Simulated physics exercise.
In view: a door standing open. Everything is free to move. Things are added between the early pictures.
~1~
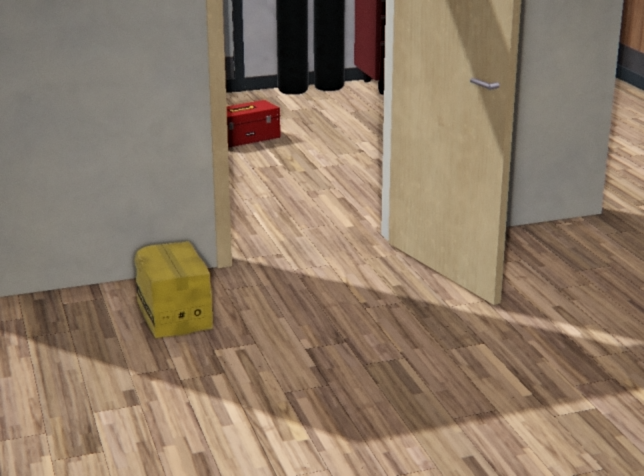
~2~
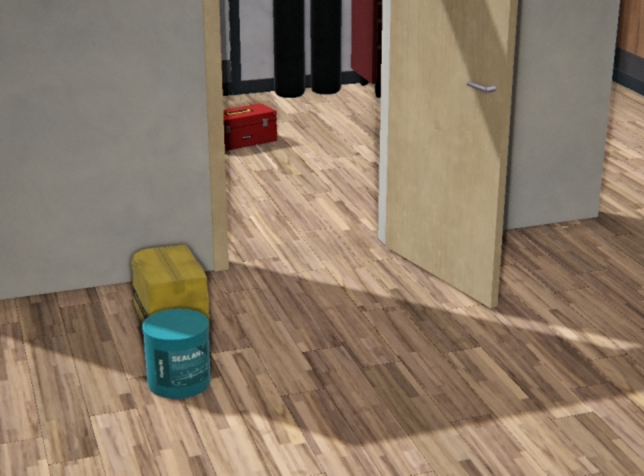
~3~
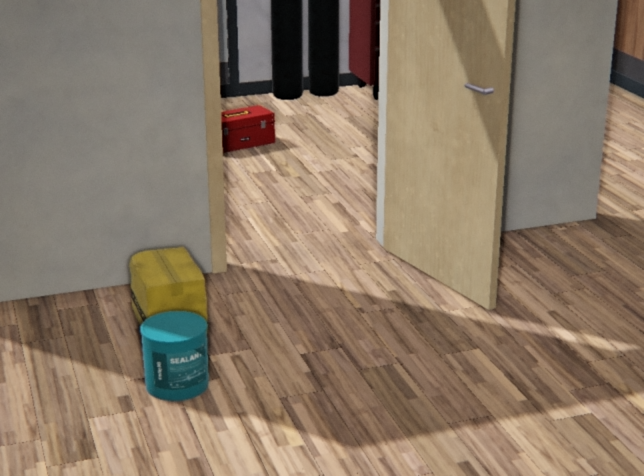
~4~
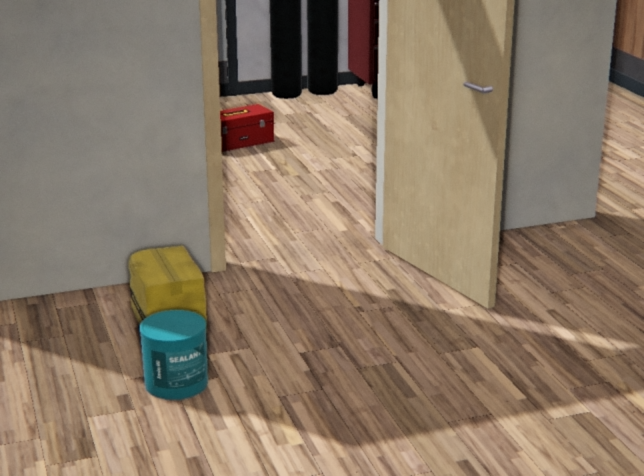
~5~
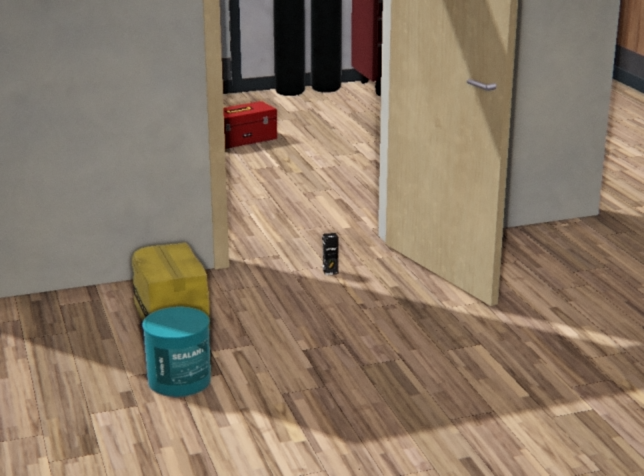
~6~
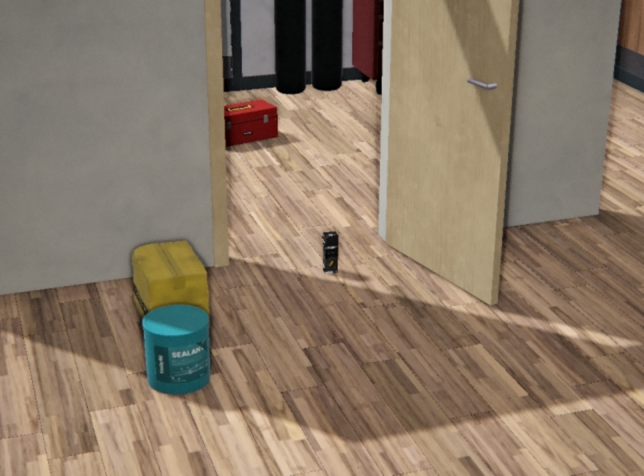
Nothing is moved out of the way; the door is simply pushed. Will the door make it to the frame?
It closes.
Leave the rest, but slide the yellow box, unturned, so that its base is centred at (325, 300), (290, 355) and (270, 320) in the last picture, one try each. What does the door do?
In the first case it stops short; in the second case it closes; in the third case it shuts.
Then, 1.10 s on from there, door 73° open.
Then, 2.10 s on from there, door 30° open; black carton shifted about its own width near (322, 250).
Then, 2.60 s on from there, door 9° open; black carton shifted well along near (305, 240).
In the end, door 0° open; moved from the start, black carton; the other 2 unmoved. At the end, from the last picture's camera, black carton near (297, 234).
